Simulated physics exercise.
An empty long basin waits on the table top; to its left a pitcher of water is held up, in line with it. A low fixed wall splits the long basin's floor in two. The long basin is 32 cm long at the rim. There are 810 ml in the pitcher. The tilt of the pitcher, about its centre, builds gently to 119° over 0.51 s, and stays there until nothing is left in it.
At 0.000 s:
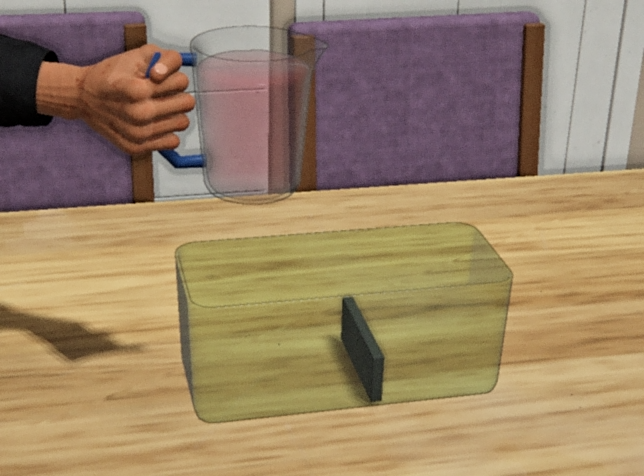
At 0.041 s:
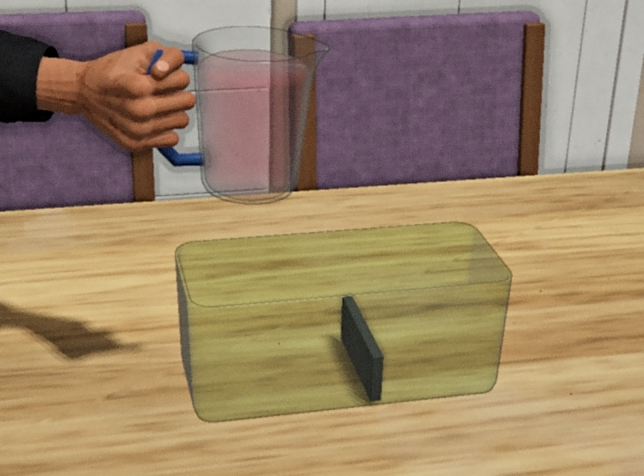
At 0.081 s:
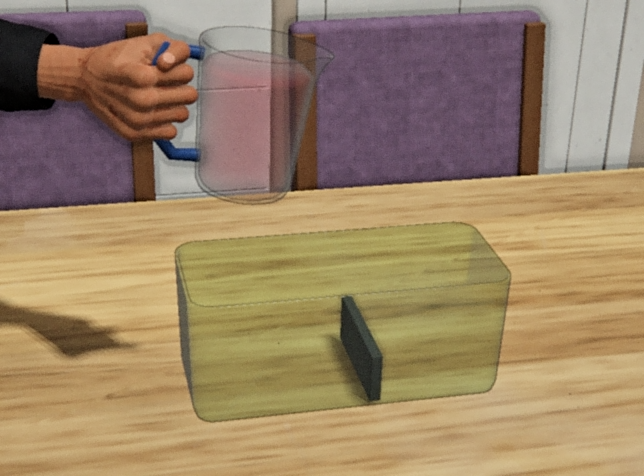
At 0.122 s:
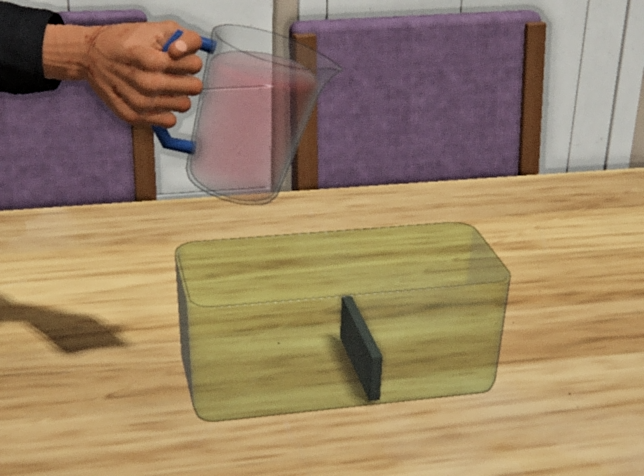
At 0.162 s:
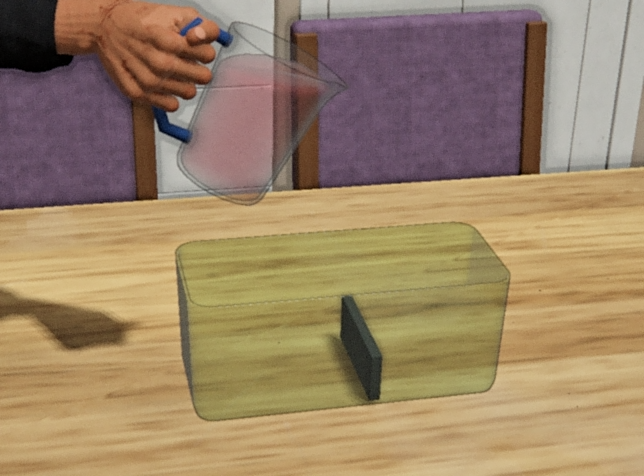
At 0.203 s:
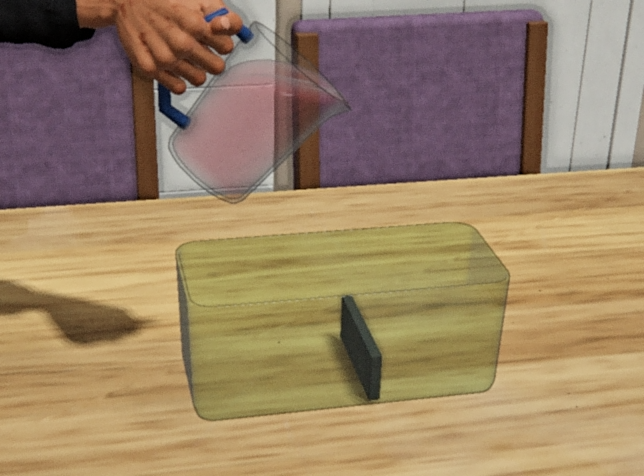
A hand in a dark sleeve reaches in from the left, gripping the blue handle of a clear pitcher of pinkish water above a light wooden table, seen from slightly above. Below sits an empty, see-through yellowish basin with a small dark upright panel, and purple chairs stand behind. The hand tilts the pitcher rightward, gently then more steeply, and the water shifts toward its spout.
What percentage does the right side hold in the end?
Roughly 58 per cent is past the wall.
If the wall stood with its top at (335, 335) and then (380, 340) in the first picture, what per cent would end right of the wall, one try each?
First 85, then 35 per cent.
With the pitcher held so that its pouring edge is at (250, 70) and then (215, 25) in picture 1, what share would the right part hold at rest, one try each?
First 5, then 10 per cent.
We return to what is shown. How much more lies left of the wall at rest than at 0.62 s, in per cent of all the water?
Near 10 in a hundred.
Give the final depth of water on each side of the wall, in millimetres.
Left about 14 mm, right about 30 mm.
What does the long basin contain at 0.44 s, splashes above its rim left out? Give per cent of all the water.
About 26 per cent.
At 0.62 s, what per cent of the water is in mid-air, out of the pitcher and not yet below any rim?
About 18 per cent.
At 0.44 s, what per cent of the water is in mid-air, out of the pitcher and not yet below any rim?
Some 30 per cent.
After 0.44 s the tilt is 114° and 44 per cent is still to pour, 1 is left of the wall and 25 right of it.
After 0.62 s the tilt is 119° and 6 per cent is still to pour, 27 is left of the wall and 48 right of it.
After 0.81 s the tilt is 119° and 0 per cent is still to pour, 36 is left of the wall and 58 right of it.
After 1.01 s the tilt is 119° and 0 per cent is still to pour, 37 is left of the wall and 58 right of it.
In the end 37 per cent lies left of the wall, 58 right of it and 4 outside.
